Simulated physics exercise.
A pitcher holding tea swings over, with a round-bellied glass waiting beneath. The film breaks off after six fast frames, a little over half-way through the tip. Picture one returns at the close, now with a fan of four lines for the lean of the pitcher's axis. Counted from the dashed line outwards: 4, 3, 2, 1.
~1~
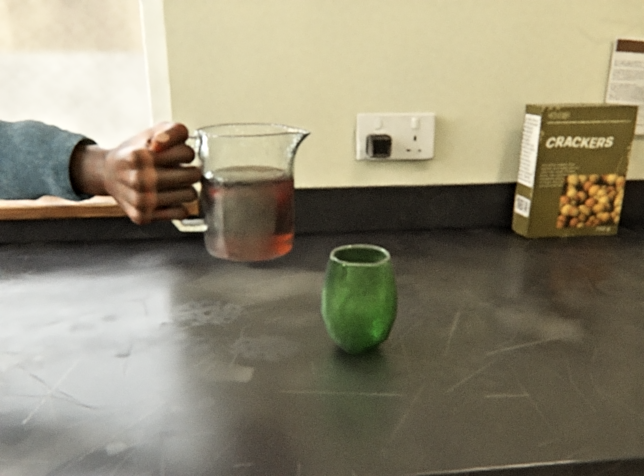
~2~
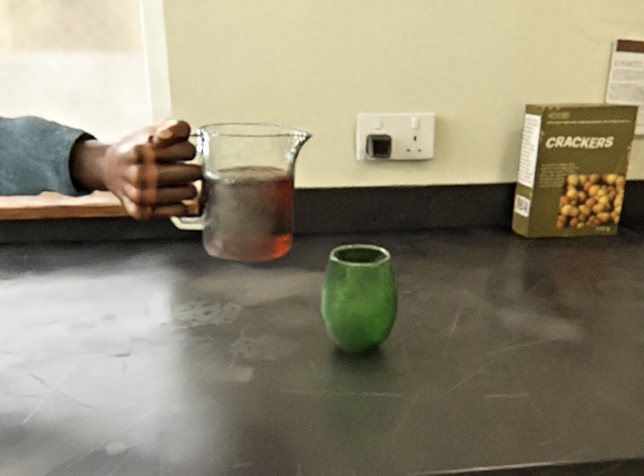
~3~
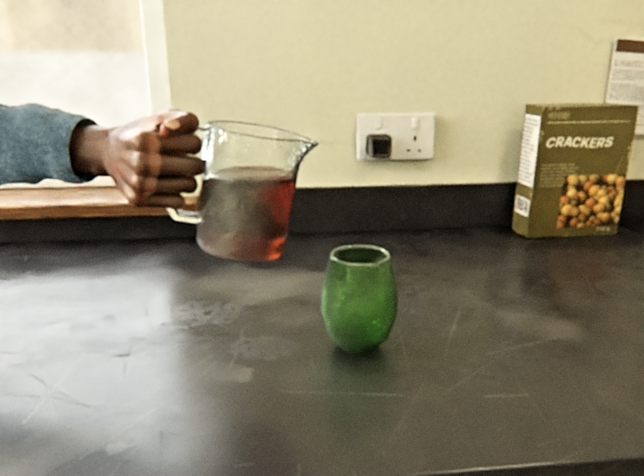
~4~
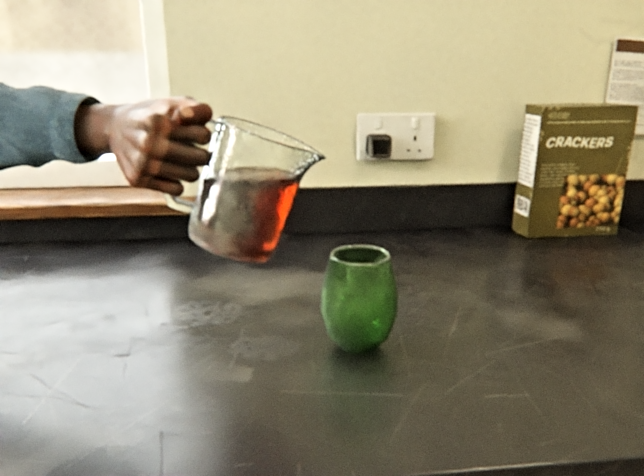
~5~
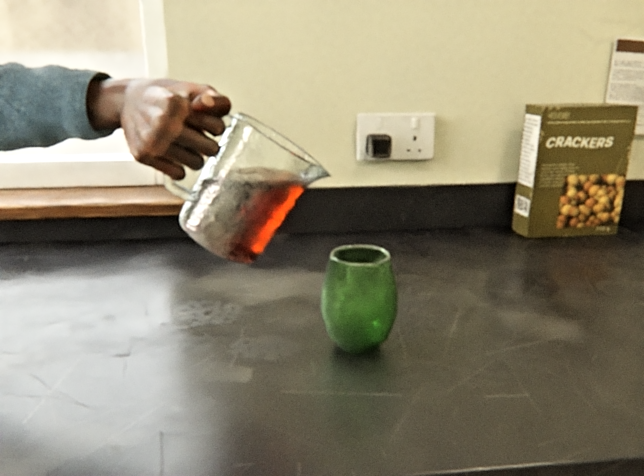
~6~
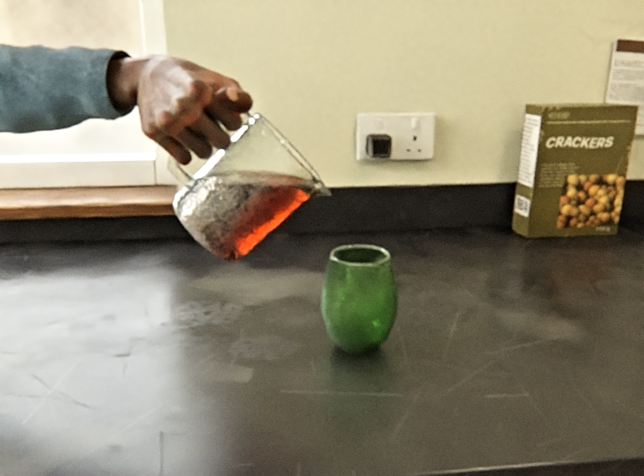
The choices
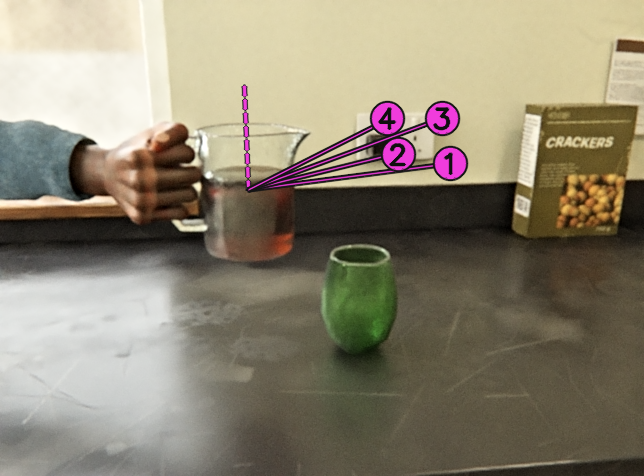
A hand held a clear glass pitcher of reddish-brown tea above a dark counter, then tilted it steadily to the right, its spout dipping near a round-bellied green glass, with no tea leaving the pitcher.
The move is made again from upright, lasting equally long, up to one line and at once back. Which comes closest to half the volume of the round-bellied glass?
The best tilt is 3.
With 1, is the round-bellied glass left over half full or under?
Over half.
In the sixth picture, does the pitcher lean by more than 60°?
No, it does not.
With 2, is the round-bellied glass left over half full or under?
Over half.
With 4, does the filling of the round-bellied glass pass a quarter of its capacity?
Yes, it does.
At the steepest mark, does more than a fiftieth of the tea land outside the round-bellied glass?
Yes, it does.
On the marked copy, 1 at (433, 165); 2 at (381, 157); 3 at (426, 124); 4 at (372, 127).
With 1, the round-bellied glass ends with about 72 % of what it can hold; 8 % of the tea is spilt.
With 2, the round-bellied glass ends with about 65 % of what it can hold.
With 3, the round-bellied glass ends with about 51 % of what it can hold.
With 4, the round-bellied glass ends with about 35 % of what it can hold.
